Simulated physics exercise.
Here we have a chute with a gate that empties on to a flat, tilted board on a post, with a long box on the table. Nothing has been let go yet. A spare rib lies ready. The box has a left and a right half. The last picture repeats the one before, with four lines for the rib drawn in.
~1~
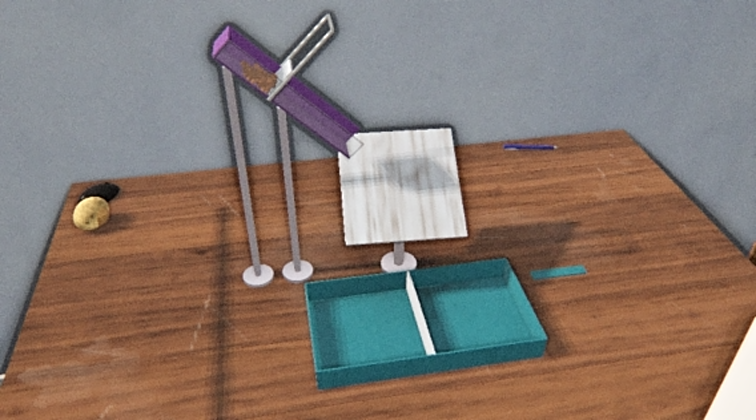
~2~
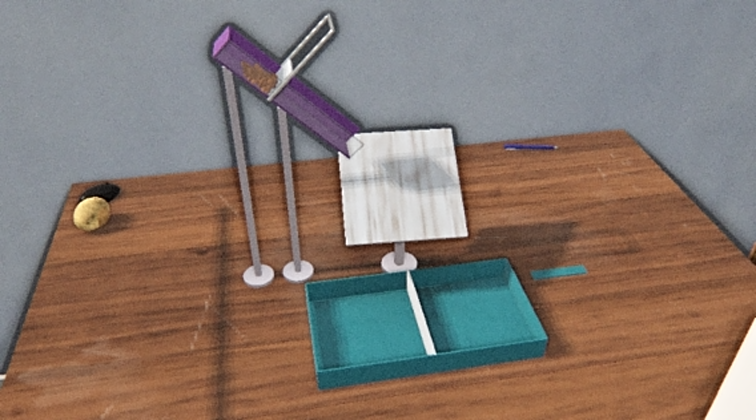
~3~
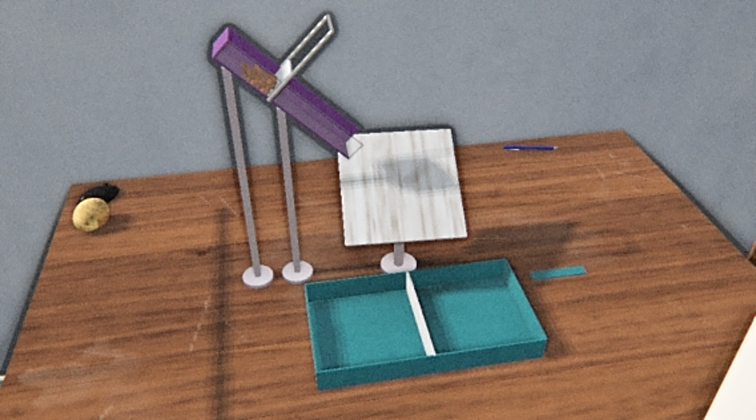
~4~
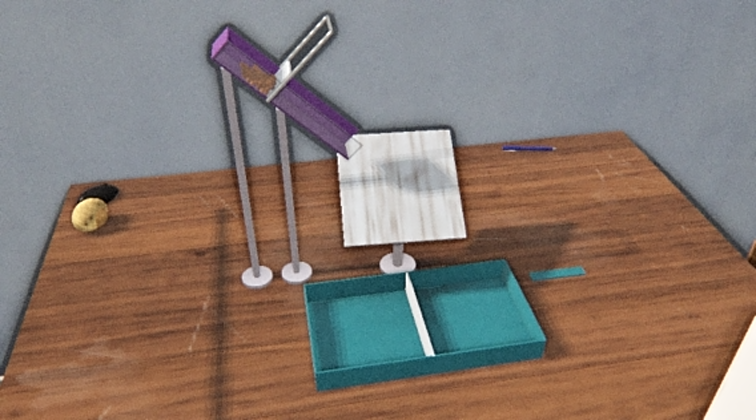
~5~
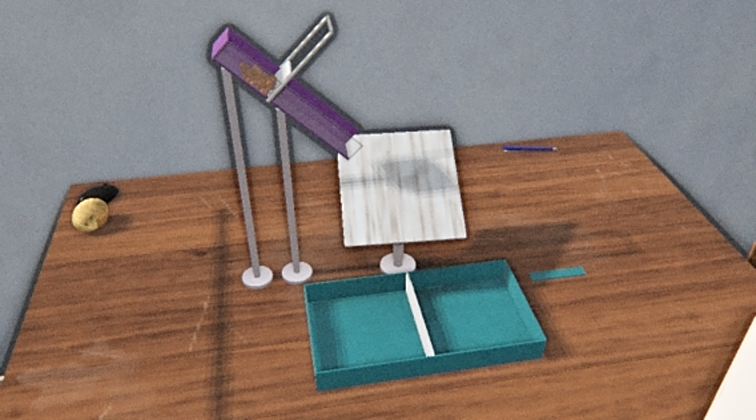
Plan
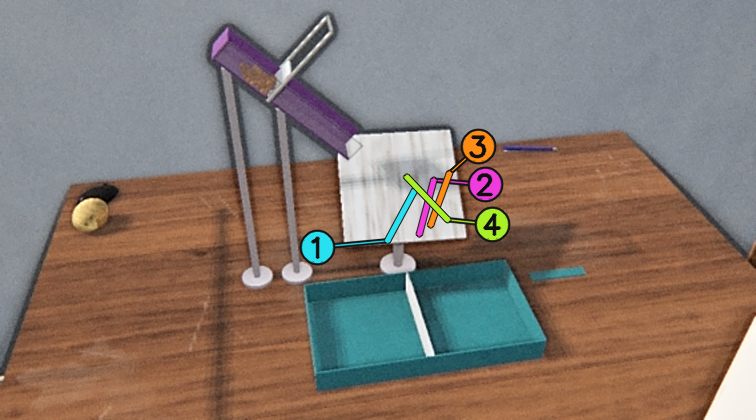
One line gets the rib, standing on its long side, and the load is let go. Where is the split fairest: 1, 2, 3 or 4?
Line 3.
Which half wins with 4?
More lands on the right.
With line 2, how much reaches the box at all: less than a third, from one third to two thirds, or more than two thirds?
Line 2 gives more than two thirds.
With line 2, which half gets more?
The left half.
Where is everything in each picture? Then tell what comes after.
Load behind the gate at (264, 78), cereal balls; lip of the chute at (347, 150), sloping fairly steeply, in the first picture.
Middle of the board at (401, 184), tilted fairly steeply; middle of its low edge at (408, 240); of its high edge at (395, 132), in the second picture.
Front corners of the box at (317, 372) and (547, 339); front end of its middle wall at (435, 355); gate still shut at (287, 70), in the third picture.
Middle of the load at (263, 79); lip at (346, 152), in the fourth picture.
Middle of the load at (263, 79); lip at (347, 152), in the fifth picture.
On the marked copy, line 1 from (414, 190) to (387, 240); line 2 from (433, 180) to (419, 234); line 3 from (449, 173) to (430, 225); line 4 from (406, 177) to (447, 219).
With 1, of what is caught, nearly all in the left half, a small part in the right.
With 2, of what is caught, nearly all in the left half, a small part in the right.
With 3, of what is caught, about half in the left half, about half in the right.
With 4, of what is caught, a small part in the left half, nearly all in the right.
